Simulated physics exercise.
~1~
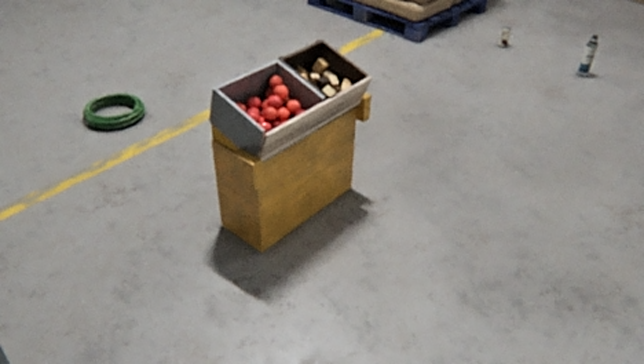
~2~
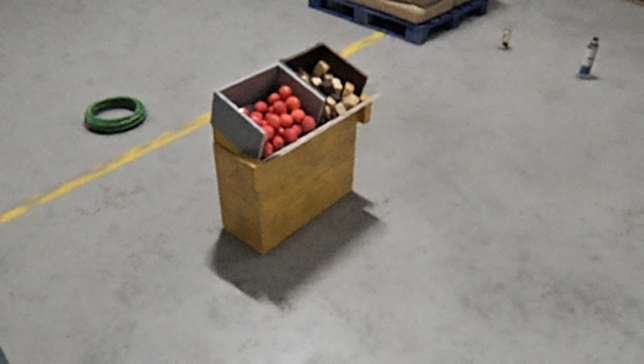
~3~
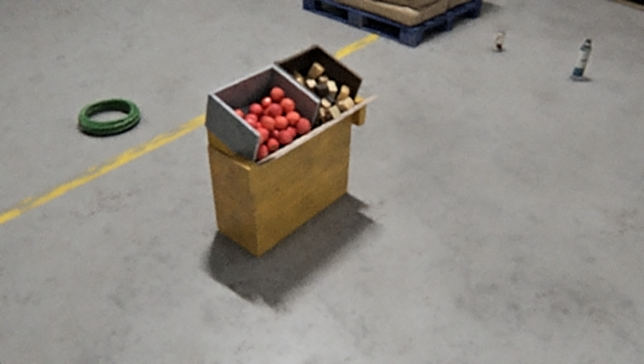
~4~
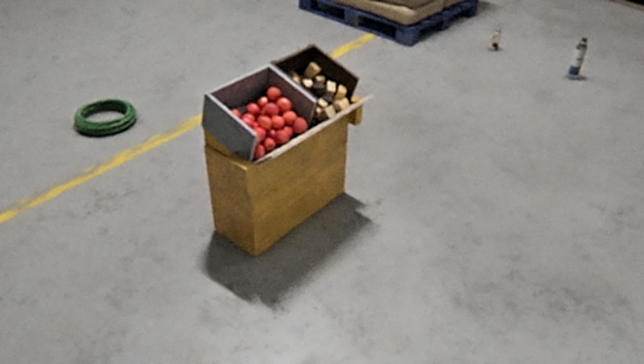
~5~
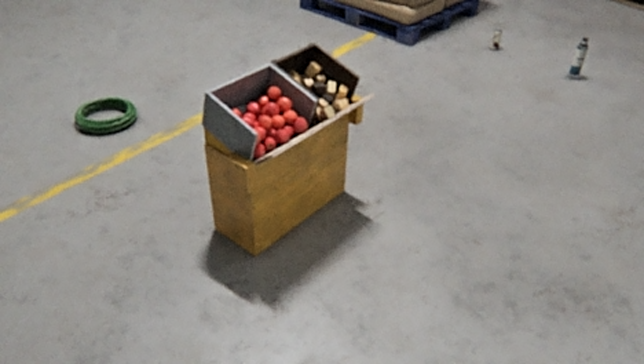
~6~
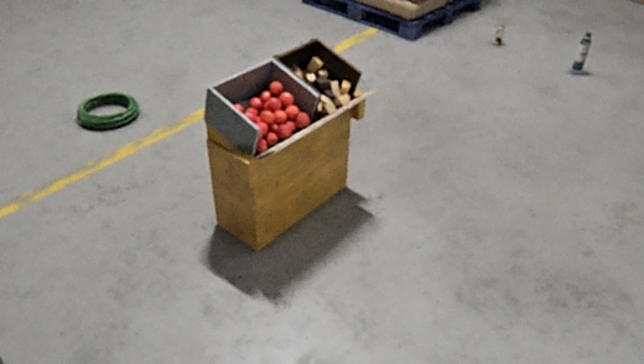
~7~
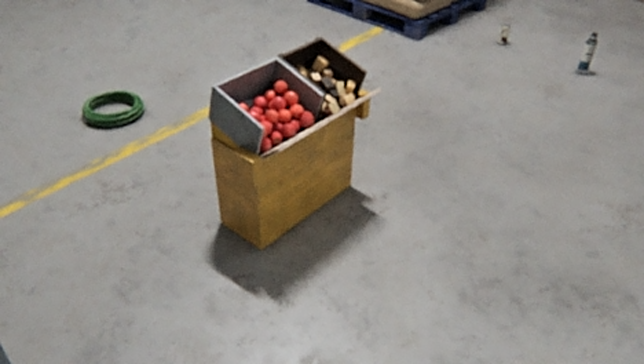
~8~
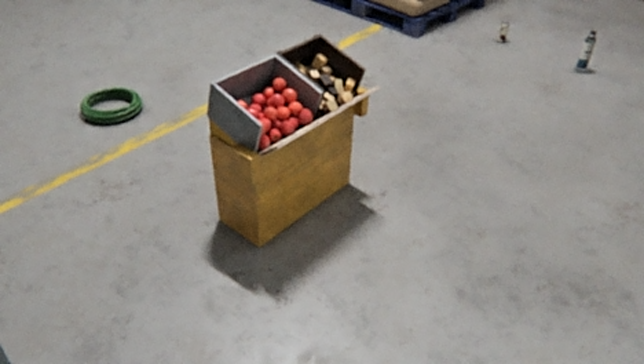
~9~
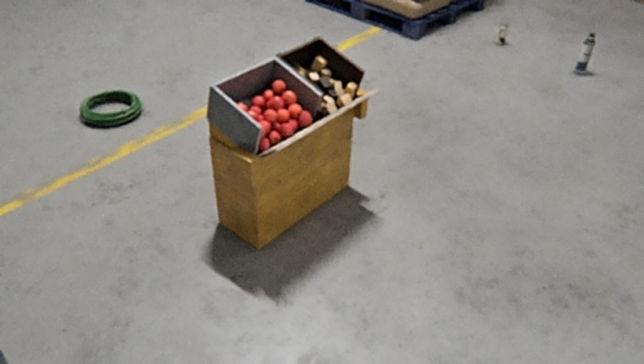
At first, a grey hopper of red tomatoes and a darker wooden hopper of wooden blocks sit side by side on a yellowish stand, on a concrete floor with a green coil to the left. Early on, the long panel along their near right side leans outward, and the tomatoes and blocks shift toward it and spread out. Then the panel holds its slant and the loads stay heaped behind it. The view sways slightly, but little else appears to move. In the end, both hoppers remain full and nothing has dropped to the floor.
